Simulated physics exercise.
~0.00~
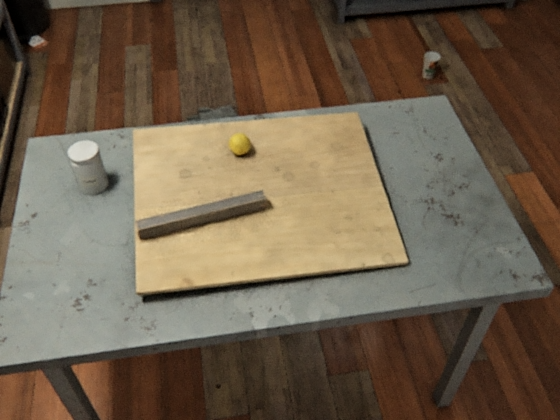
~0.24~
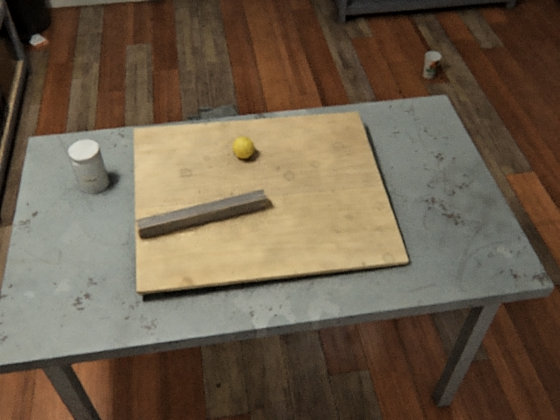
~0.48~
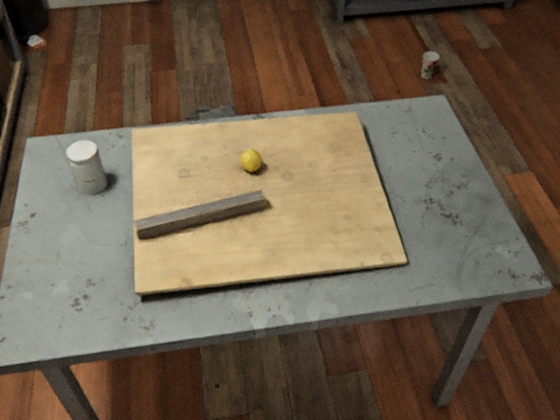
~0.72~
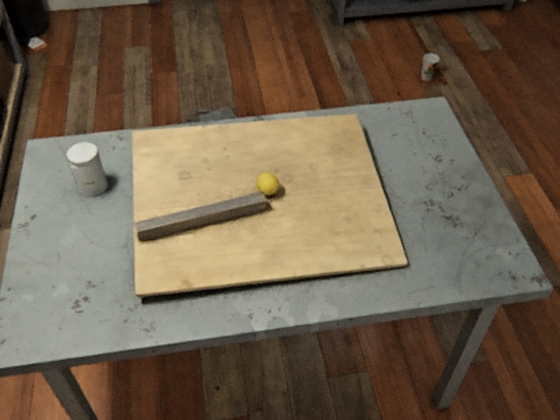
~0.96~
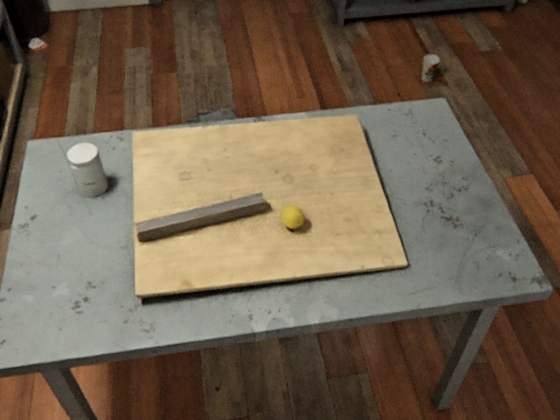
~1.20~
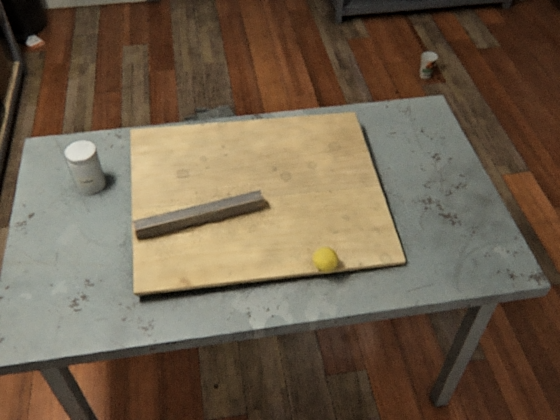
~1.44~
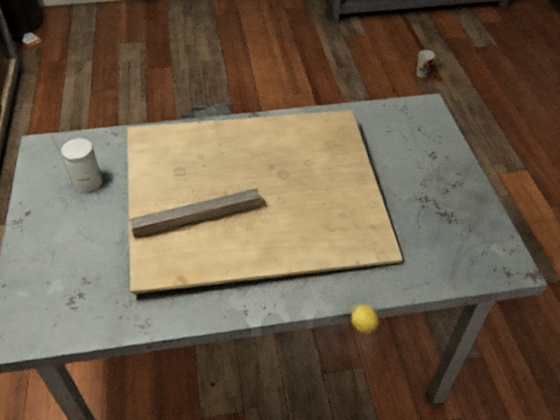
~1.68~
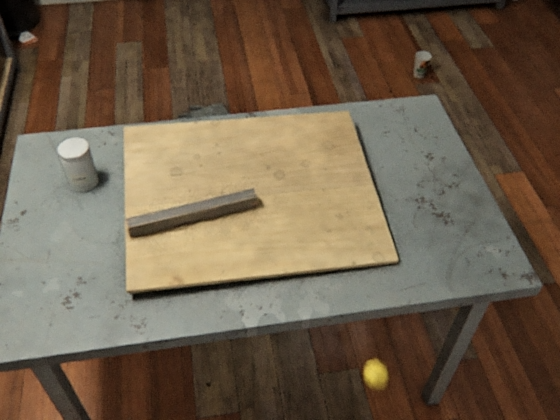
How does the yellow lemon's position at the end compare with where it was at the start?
At the start it is near the far edge of the wooden board. By the end it is off the board, farther right and below the table's near edge.
